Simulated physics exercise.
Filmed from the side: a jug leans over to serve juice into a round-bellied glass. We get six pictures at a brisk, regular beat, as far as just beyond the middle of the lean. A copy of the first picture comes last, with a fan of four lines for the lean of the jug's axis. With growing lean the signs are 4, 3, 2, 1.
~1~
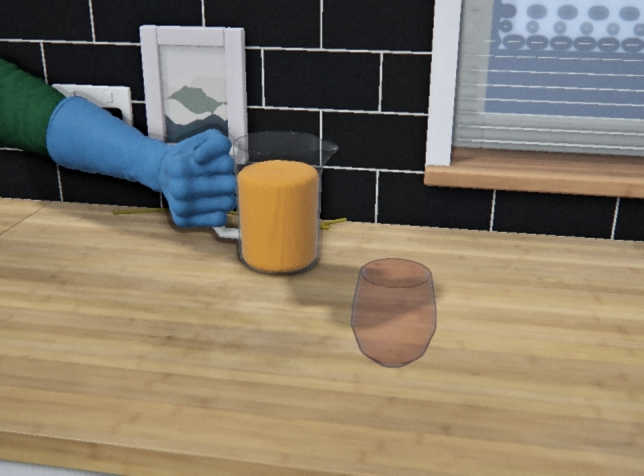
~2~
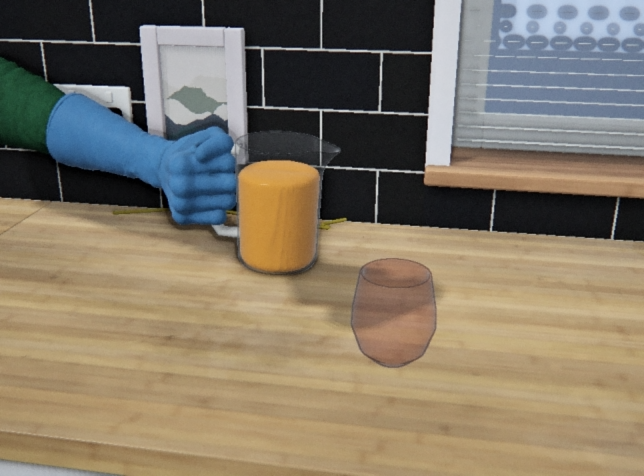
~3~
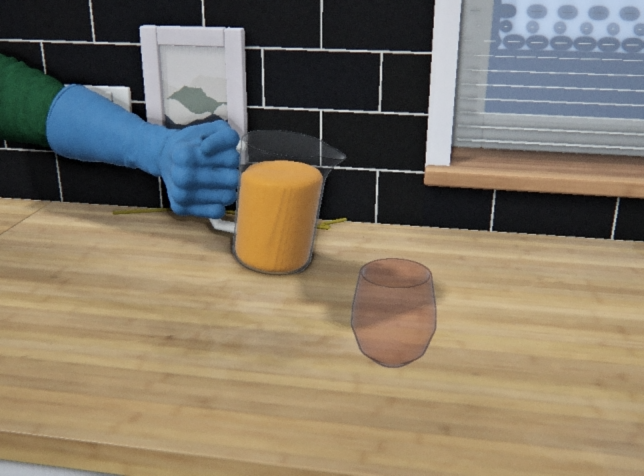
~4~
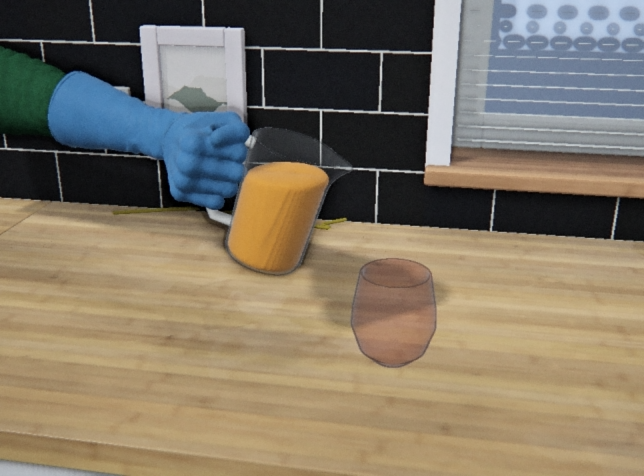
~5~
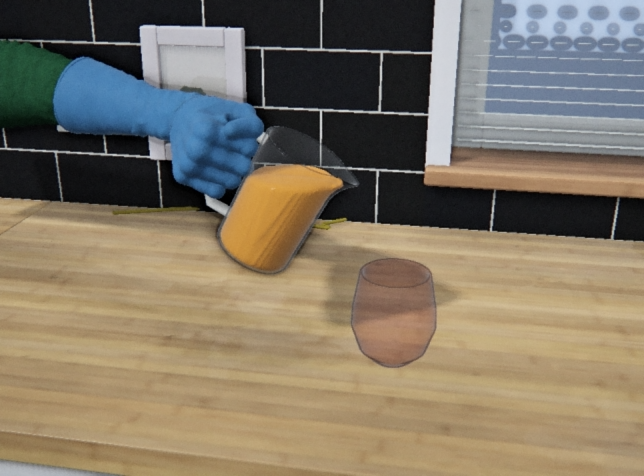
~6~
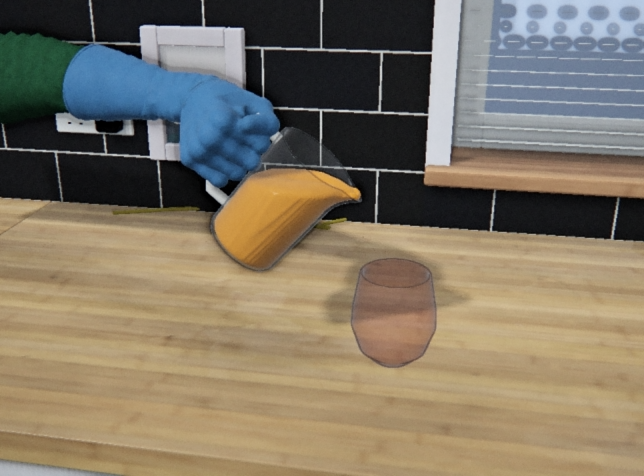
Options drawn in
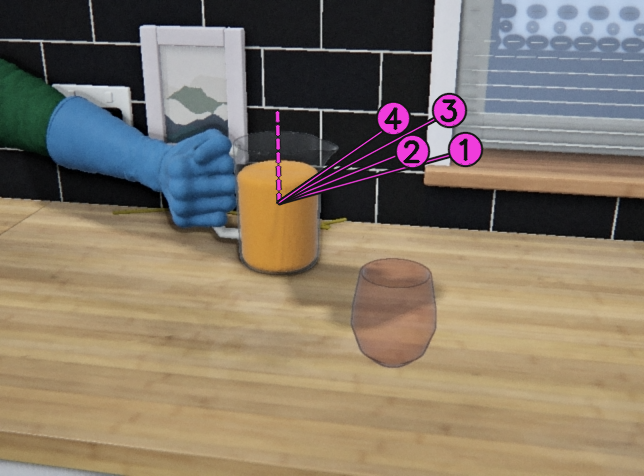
On a wooden kitchen counter before black tiles, a blue-gloved hand holds a clear jug of orange juice upright, then tilts it steadily to the right, its lip lowering toward a round-bellied, reddish see-through glass that stays still.
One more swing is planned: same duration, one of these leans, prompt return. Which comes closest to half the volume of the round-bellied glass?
Line 1 does it best.
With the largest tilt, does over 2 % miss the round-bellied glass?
No, it does not.
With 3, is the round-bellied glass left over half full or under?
Under.
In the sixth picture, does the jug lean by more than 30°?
Yes.
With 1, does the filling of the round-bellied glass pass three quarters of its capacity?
No.
On the marked copy, 1 at (449, 155); 2 at (395, 156); 3 at (434, 119); 4 at (381, 131).
Choosing 1, the round-bellied glass ends with about 50 % of what it can hold.
Choosing 2, the round-bellied glass ends with about 38 % of what it can hold.
Choosing 3, the round-bellied glass ends with about 27 % of what it can hold.
Choosing 4, the round-bellied glass ends with about 19 % of what it can hold.
